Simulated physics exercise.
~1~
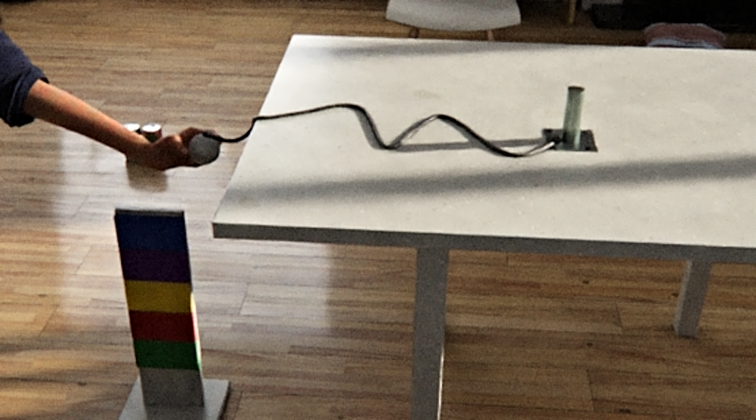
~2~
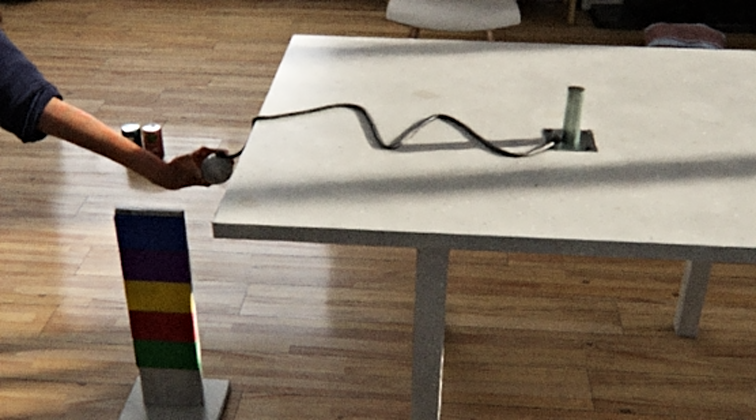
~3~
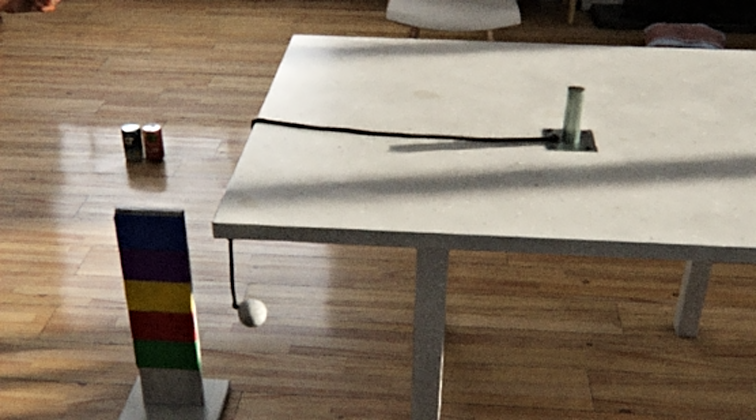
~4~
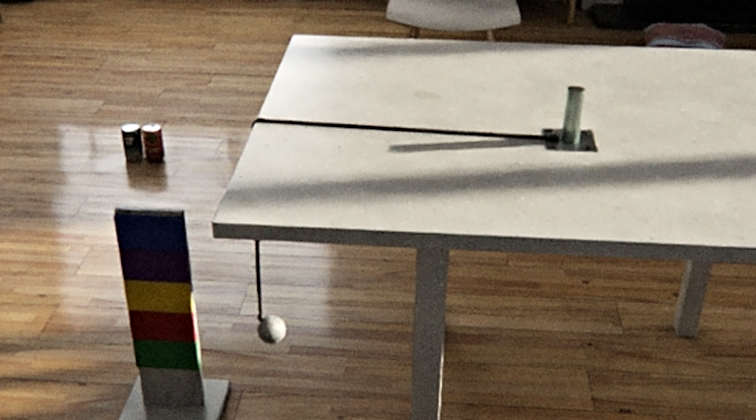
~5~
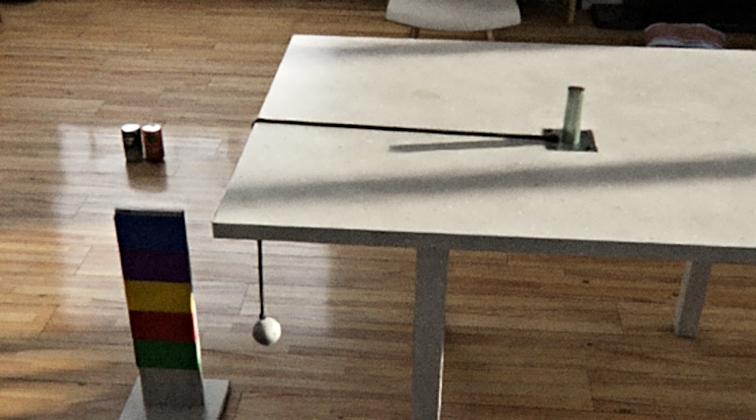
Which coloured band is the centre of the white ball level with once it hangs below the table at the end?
The centre of the white ball hangs level with the red band.
An arm in a dark sleeve reaches in from the left, holding a white ball at the edge of a white table in a room with a wooden floor, seen from slightly above. A dark lead runs in loops across the table from the ball to an upright post on a plate, and a stand with blue, purple, yellow, red and green bands is at the lower left. The hand moves the ball slightly right and down, then lets go and draws back. The ball drops below the tabletop and the lead pulls straight. The ball shifts a little right, then slightly left, and ends hanging level with the red band.
